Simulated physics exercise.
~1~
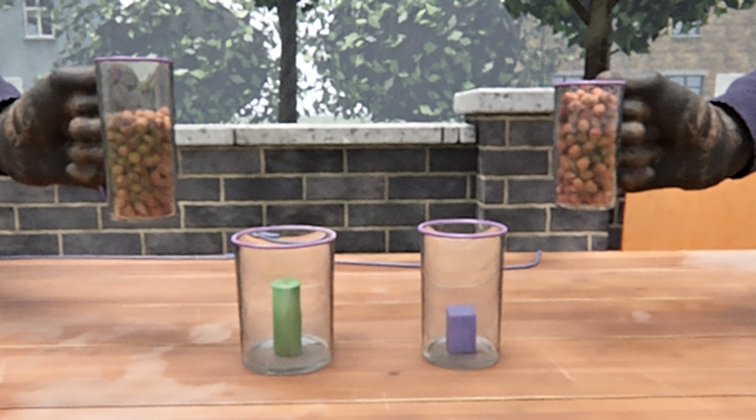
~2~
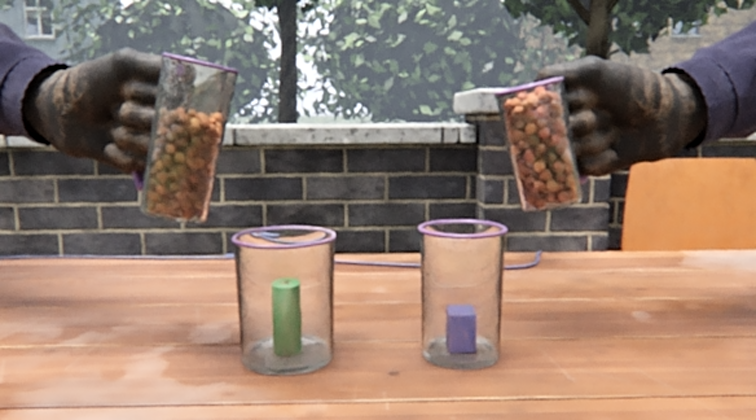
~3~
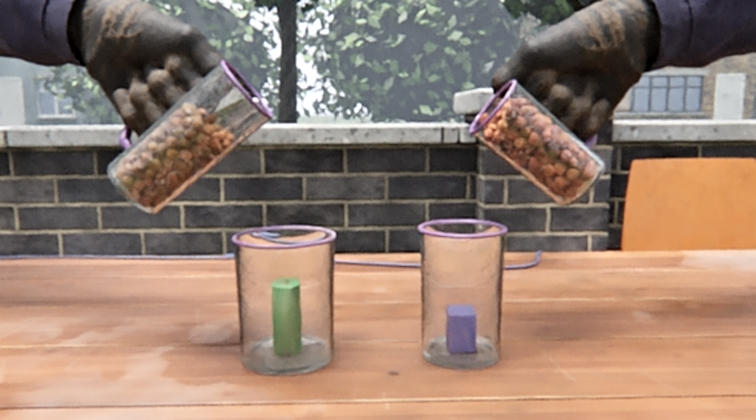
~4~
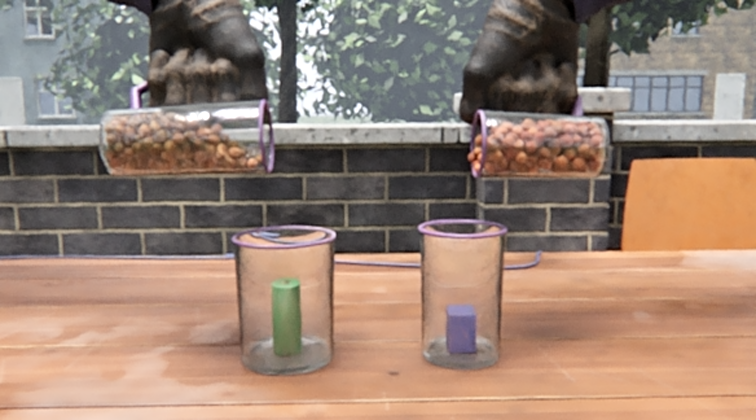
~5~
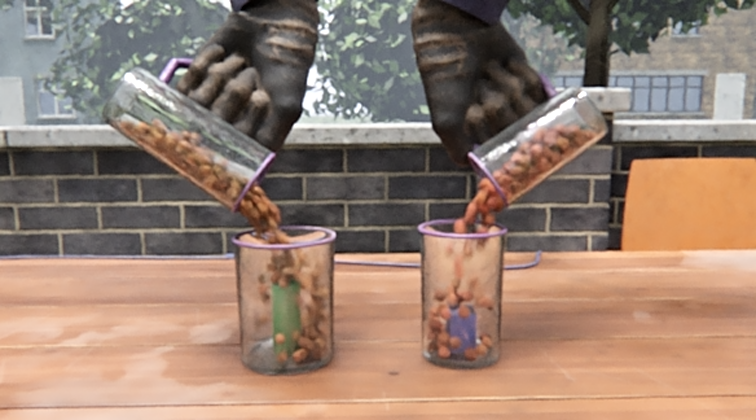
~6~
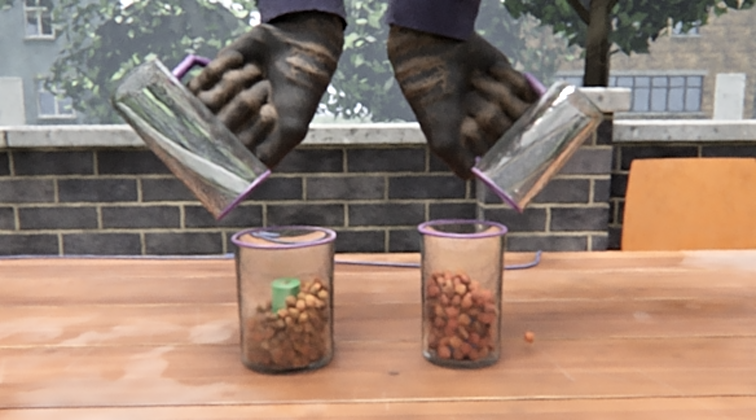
Gloved hands pour brown pellets into two glasses, covering the purple block but not the green.
